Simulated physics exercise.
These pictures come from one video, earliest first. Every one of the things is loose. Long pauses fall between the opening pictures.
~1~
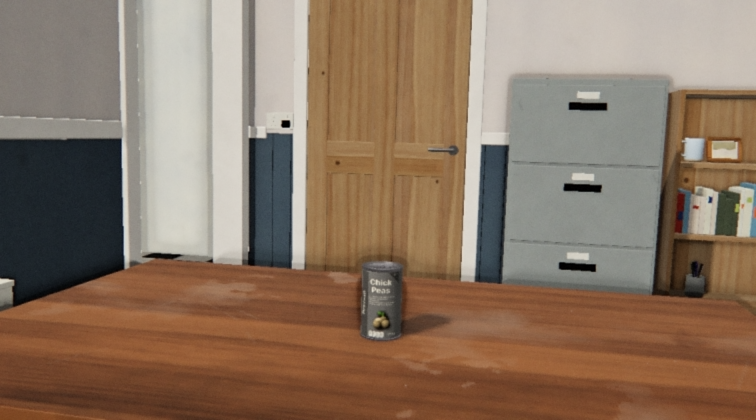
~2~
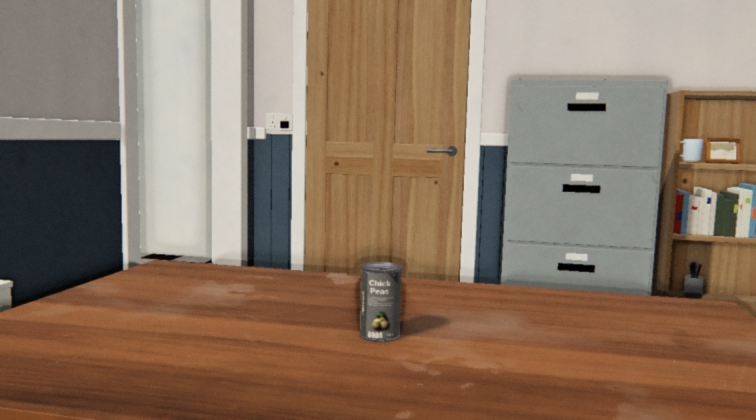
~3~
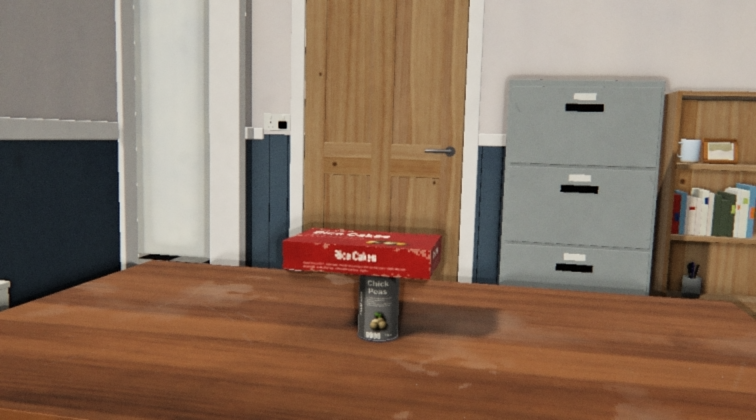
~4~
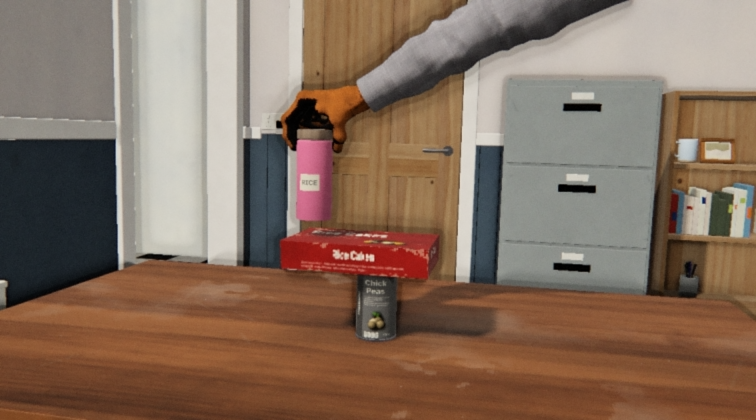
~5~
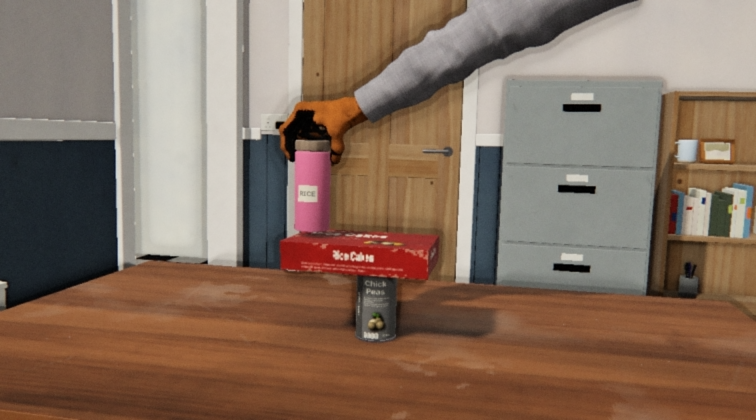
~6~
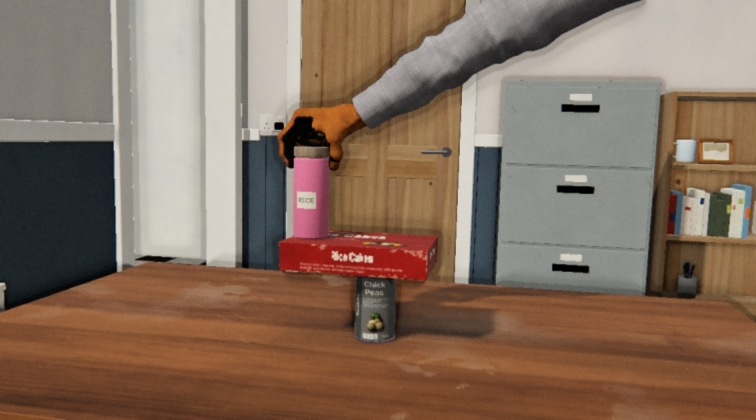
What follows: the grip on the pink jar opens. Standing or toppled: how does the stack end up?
The stack ends up toppled.
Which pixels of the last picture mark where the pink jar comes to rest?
The object finishes somewhere near (244, 303).
Then, 0.40 s past the last view, pink jar now fallen; red packet rocked 59° from its first pose.
Then, 0.60 s past the last view, red packet on its side.
Then, 1.30 s past the last view, red packet now fallen.
Finally, fallen, pink jar and red packet; grey tin still in place. Final places as the last picture's camera would see them, pink jar near (244, 303). The stack loses its balance.
